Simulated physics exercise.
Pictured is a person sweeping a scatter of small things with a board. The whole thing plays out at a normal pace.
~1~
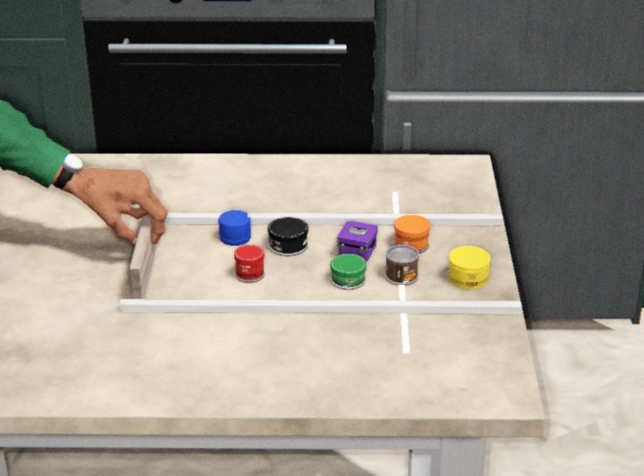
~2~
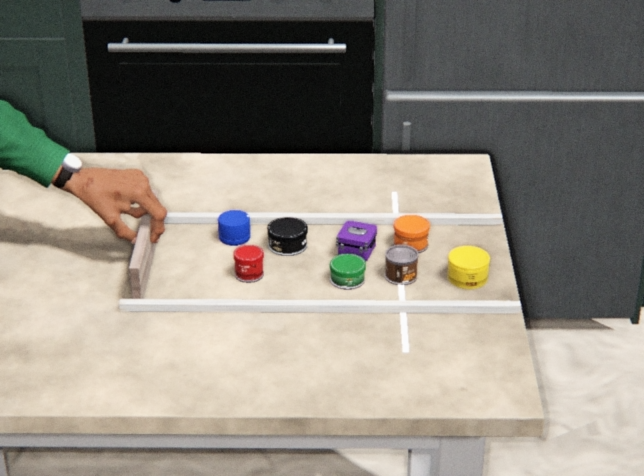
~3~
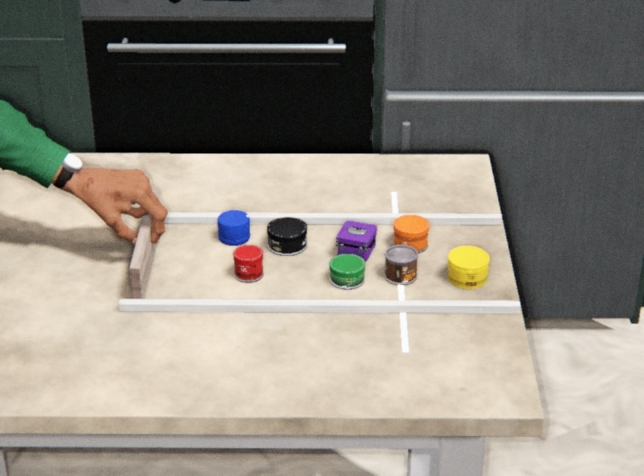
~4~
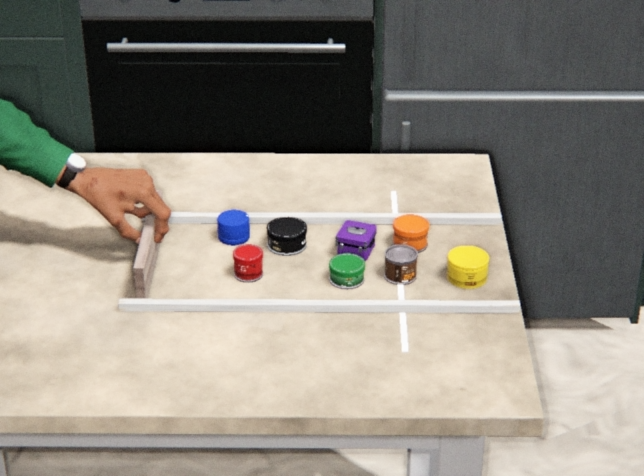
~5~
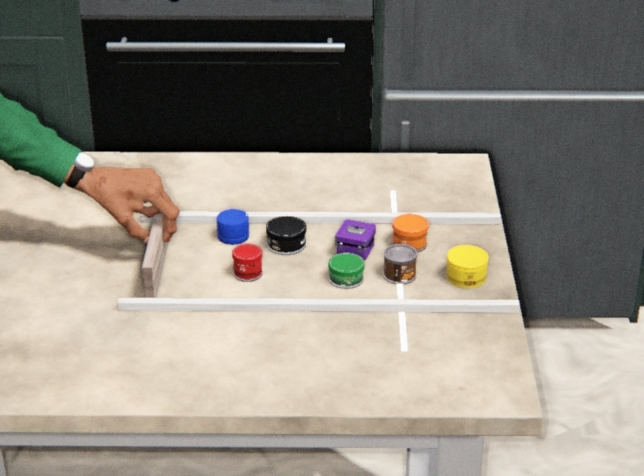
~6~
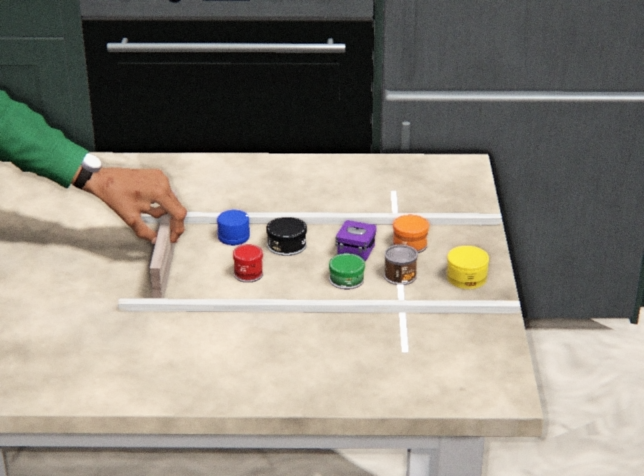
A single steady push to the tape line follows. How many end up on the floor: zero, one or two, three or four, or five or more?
The push fails to knock any off.
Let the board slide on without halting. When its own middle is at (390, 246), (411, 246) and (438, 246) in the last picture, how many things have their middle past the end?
Counts per position: 0 / 0 / 2.
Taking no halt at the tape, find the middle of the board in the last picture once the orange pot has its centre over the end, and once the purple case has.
Near (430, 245), then near (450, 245).
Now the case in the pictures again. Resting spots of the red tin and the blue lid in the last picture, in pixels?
Middles: Around (414, 264) and around (412, 225).
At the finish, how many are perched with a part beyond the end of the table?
It comes to 0.
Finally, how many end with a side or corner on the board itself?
Number in contact with it: 4.
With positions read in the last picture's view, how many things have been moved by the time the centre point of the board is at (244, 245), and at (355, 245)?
At that stage 3; at the next, 7.
Soon after, none off yet; yellow tub at rest near (467, 268); orange pot at rest near (411, 234); brown pot at rest near (401, 265).
After that, none off yet; yellow tub at rest near (467, 268); orange pot at rest near (413, 234); brown pot at rest near (401, 265).
In the end, the number that fall off is zero.
